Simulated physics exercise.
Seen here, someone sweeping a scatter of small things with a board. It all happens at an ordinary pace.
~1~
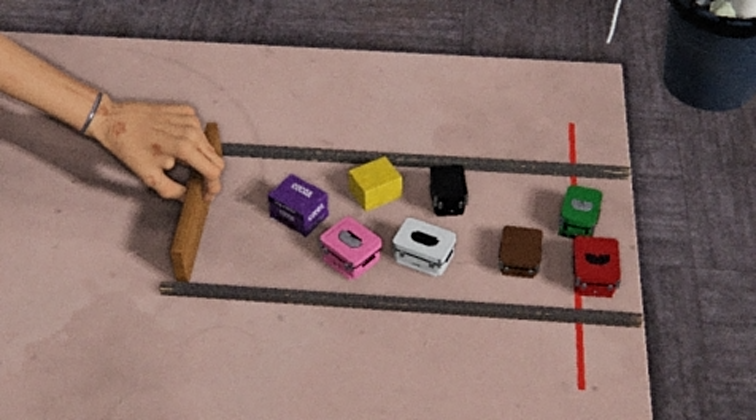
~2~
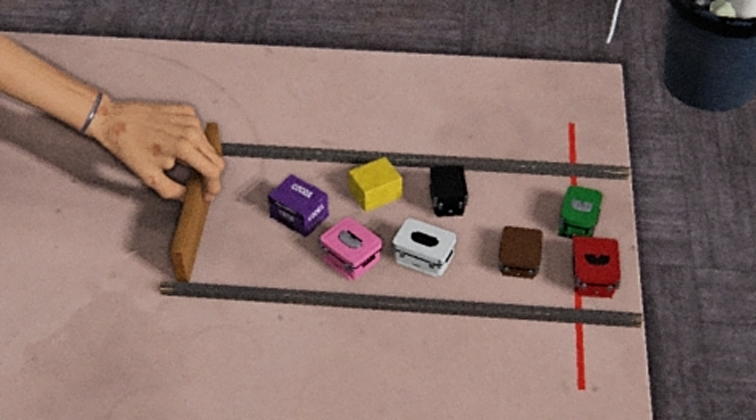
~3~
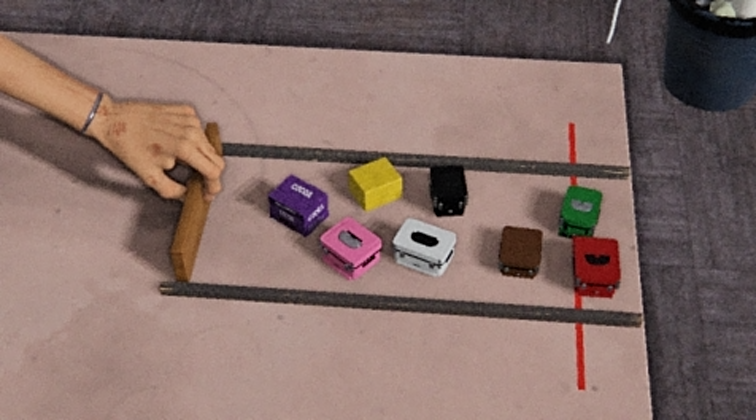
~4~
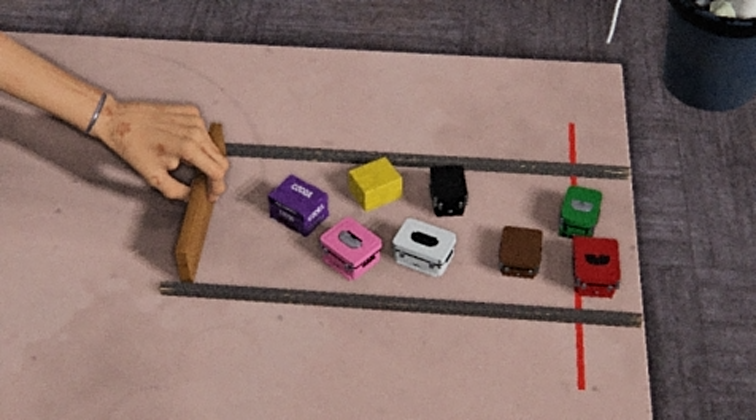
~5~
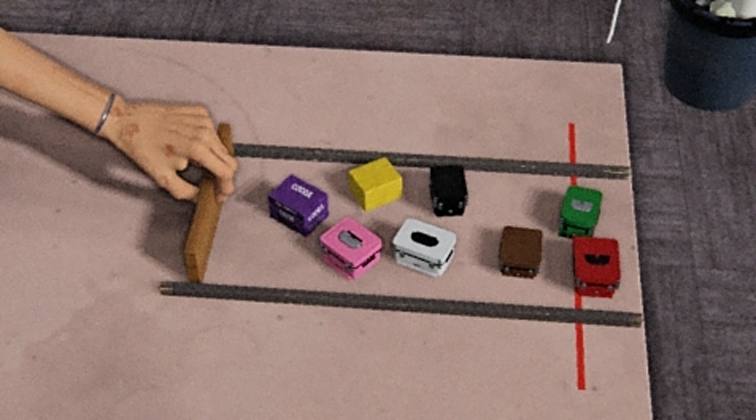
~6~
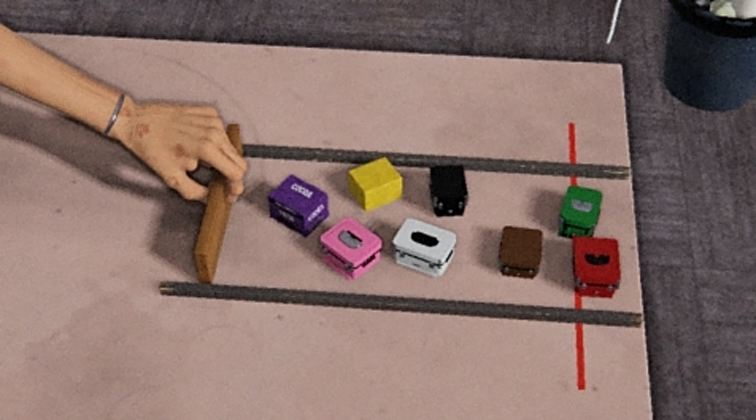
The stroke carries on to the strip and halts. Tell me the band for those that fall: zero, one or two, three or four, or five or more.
As it turns out, the number that fall off is three or four.
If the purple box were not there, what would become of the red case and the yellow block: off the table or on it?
The red case comes down, the yellow block stays on.
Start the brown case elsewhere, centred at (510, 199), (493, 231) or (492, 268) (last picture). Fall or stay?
The brown case goes over; is lost; is lost.
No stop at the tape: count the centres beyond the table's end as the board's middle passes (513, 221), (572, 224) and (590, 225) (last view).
The counts: 1, 4 and 5.
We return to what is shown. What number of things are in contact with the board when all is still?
In contact: 3.
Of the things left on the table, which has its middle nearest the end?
That is the black case.
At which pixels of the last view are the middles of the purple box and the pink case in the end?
The purple box at (607, 229), the pink case at (600, 282).
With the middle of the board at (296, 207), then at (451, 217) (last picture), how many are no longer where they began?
The counts are 1 and 7.
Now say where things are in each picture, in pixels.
The first picture shows red case (596, 267); green case (580, 214); brown case (520, 253); board (198, 201); tape (576, 242).
The second picture shows green case (580, 214); black case (448, 192).
The third picture shows brown case (520, 253); purple box (298, 205).
The fourth picture shows red case (596, 268); pink case (351, 250).
The fifth picture shows green case (580, 214); yellow block (375, 184).
The sixth picture shows red case (596, 268); green case (580, 214); brown case (520, 253); board (220, 202); tape (576, 242).
Soon after, none off yet; red case at rest near (596, 268); green case at rest near (580, 214); brown case at rest near (520, 253).
At rest, the number that fall off is three or four; fallen, white case, brown case, green case and red case.
